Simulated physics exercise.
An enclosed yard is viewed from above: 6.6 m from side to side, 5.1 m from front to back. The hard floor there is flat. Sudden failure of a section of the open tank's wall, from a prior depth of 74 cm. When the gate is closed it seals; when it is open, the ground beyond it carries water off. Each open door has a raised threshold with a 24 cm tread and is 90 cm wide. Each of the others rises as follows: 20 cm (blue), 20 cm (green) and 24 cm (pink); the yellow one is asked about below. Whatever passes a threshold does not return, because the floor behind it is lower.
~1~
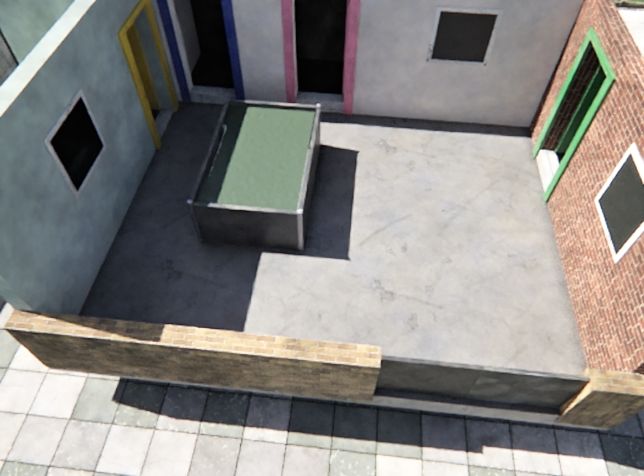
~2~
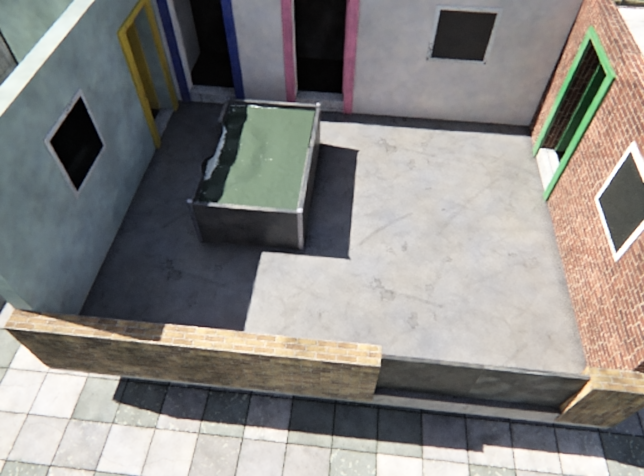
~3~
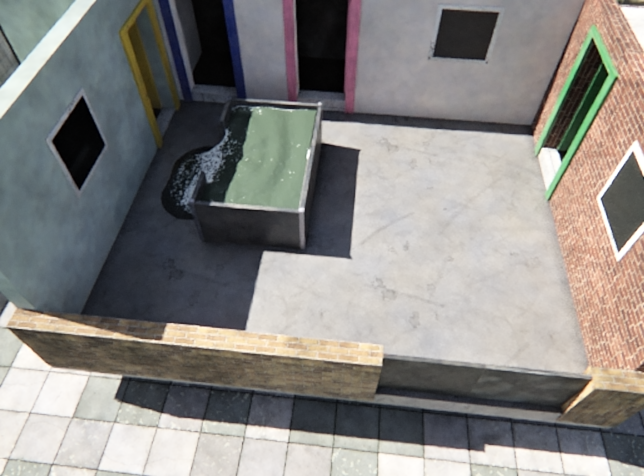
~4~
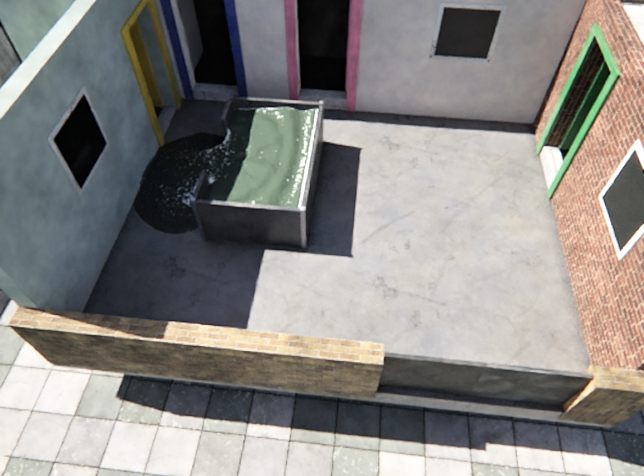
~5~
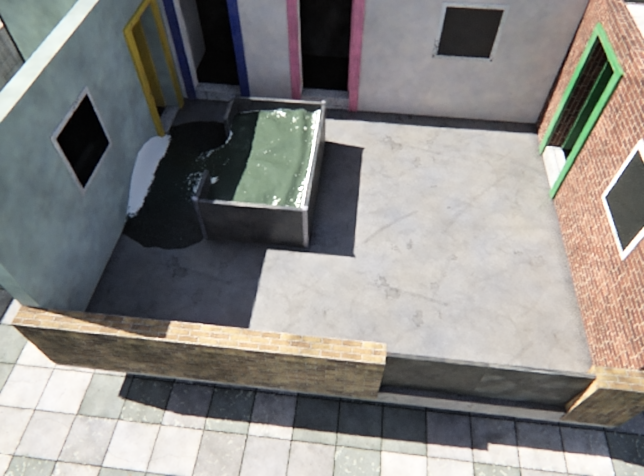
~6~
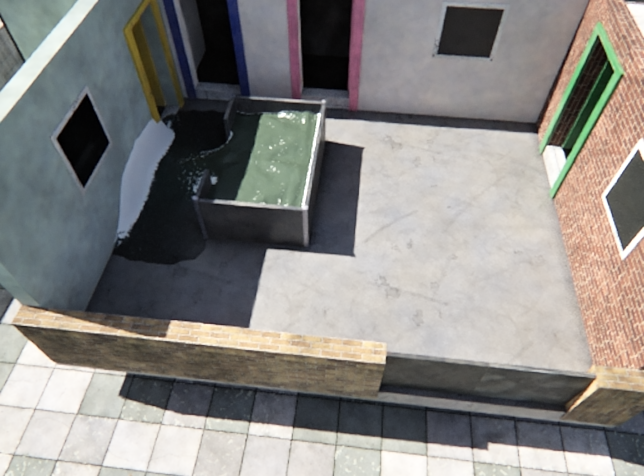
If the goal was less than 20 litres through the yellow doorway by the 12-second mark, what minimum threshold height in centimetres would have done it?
A threshold of about 20 cm would have done it.
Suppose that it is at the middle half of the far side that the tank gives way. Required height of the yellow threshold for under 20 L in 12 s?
That way, roughly 26 cm.
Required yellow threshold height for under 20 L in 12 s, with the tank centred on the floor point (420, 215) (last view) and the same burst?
It must be around 19 cm tall.
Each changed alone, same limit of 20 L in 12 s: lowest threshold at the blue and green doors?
Some 26 cm for blue, some 8.5 cm for green.
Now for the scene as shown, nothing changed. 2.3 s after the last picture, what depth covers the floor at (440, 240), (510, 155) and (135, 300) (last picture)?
I'd read roughly 0, 0 and 12 cm there.
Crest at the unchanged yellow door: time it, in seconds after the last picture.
At about 2.4 s.
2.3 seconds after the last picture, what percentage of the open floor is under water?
Near 45 per cent of the open floor.
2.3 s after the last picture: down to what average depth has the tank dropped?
Around 27 cm on average.
Then, 0.7 s after the last picture water covers 20 % of the floor, deepest (50 cm) near (161, 172); 18 cm at the yellow door, 25 litres in over its 5 cm threshold.
Then, 2.3 s after the last picture water covers 45 % of the floor, deepest (30 cm) near (161, 172); 18 cm at the yellow door, 111 litres in over its 5 cm threshold.
Then, 11.3 s after the last picture water covers 100 % of the floor, deepest (12 cm) near (344, 110); 6 cm at the yellow door, 244 litres in over its 5 cm threshold.
At the yellow door as built, the water peaked near 18 cm, 2.3 s after the last picture.
With a threshold of 17.5 cm, 35 litres would have come in within the 12 s; with 23.5 cm, 9 litres. So under 20 litres takes about 20 cm.
